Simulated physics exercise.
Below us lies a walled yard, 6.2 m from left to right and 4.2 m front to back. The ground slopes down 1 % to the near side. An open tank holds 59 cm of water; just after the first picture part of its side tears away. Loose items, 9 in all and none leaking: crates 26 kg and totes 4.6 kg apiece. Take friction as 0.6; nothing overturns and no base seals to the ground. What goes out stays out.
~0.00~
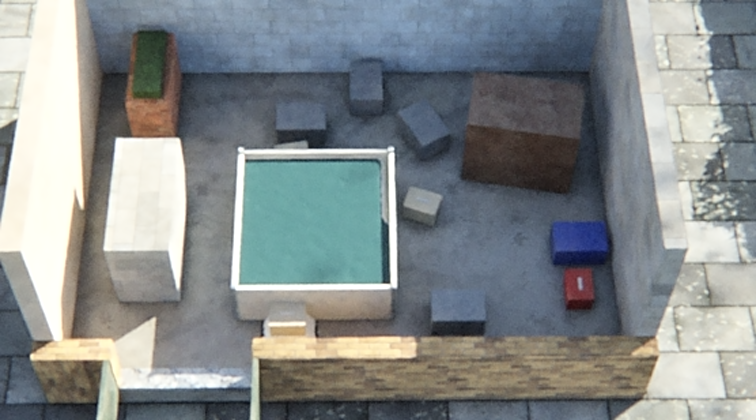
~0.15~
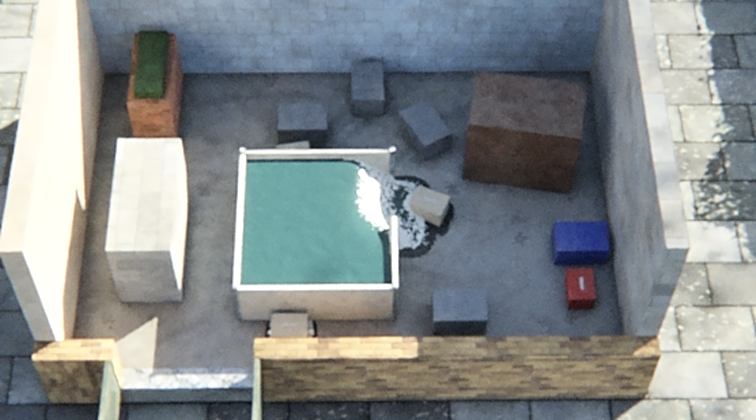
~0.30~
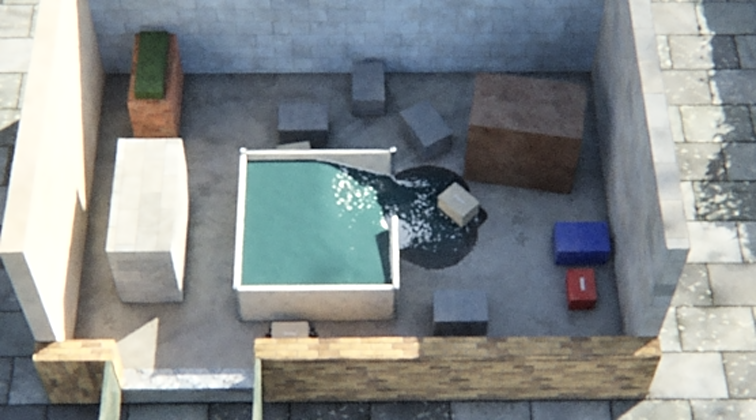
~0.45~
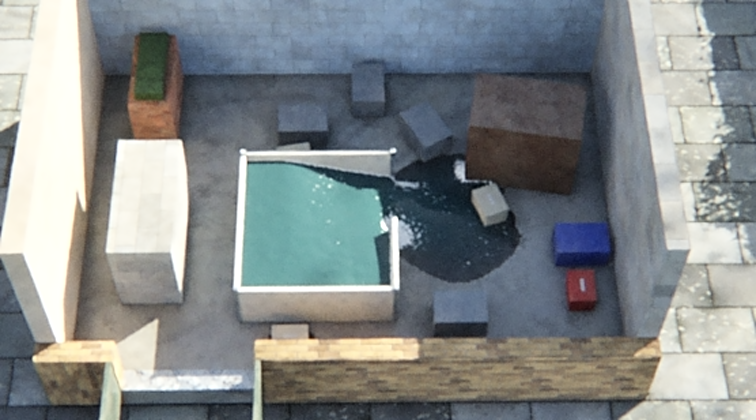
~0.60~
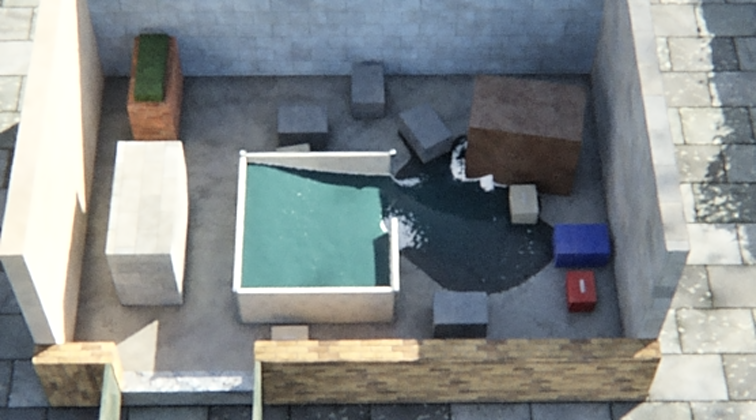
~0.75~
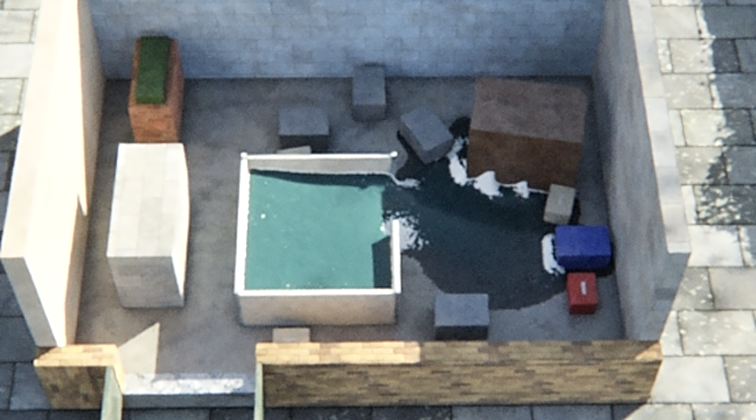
In a walled yard, water bursts through the right side of a square open tank and spreads in a dark pool across the ground, pushing a small pale box rightward past the large brown block and reaching the blue crate.
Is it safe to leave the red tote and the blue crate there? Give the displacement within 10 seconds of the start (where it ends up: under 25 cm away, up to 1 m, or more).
The red tote gets carried off, the blue crate ends far away.
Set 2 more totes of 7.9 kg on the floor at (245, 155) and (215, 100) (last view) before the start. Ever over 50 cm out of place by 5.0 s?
In that order: Short of it, less.
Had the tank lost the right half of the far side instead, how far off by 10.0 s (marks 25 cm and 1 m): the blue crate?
In that case the blue crate slides a little.
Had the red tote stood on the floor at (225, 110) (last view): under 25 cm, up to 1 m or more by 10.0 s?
It barely shifts.
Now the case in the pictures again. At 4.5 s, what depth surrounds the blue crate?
Roughly 9 cm.
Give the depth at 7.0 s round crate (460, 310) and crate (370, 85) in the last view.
About 9 and 7 cm.
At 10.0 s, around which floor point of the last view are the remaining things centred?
Near (328, 187).
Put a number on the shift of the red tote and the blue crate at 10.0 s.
About 550 and 140 cm.
After 2.0 s the red tote is near (614, 332), 0.7 m from its start, afloat; the blue crate is near (595, 295), 0.8 m from its start, afloat; 0 of 9 are out; 3 afloat.
After 4.5 s the red tote is near (454, 328), 1.6 m from its start, afloat; the blue crate is near (461, 255), 1.4 m from its start, aground; 0 of 9 are out; 2 afloat.
After 7.0 s the red tote is near (116, 342), 5.3 m from its start, afloat; the blue crate is near (460, 254), 1.4 m from its start, aground; 0 of 9 are out; 3 afloat.
After 10.0 s the red tote is near (84, 318), 5.6 m from its start, afloat; the blue crate is near (460, 254), 1.4 m from its start, aground; 0 of 9 are out; 3 afloat.
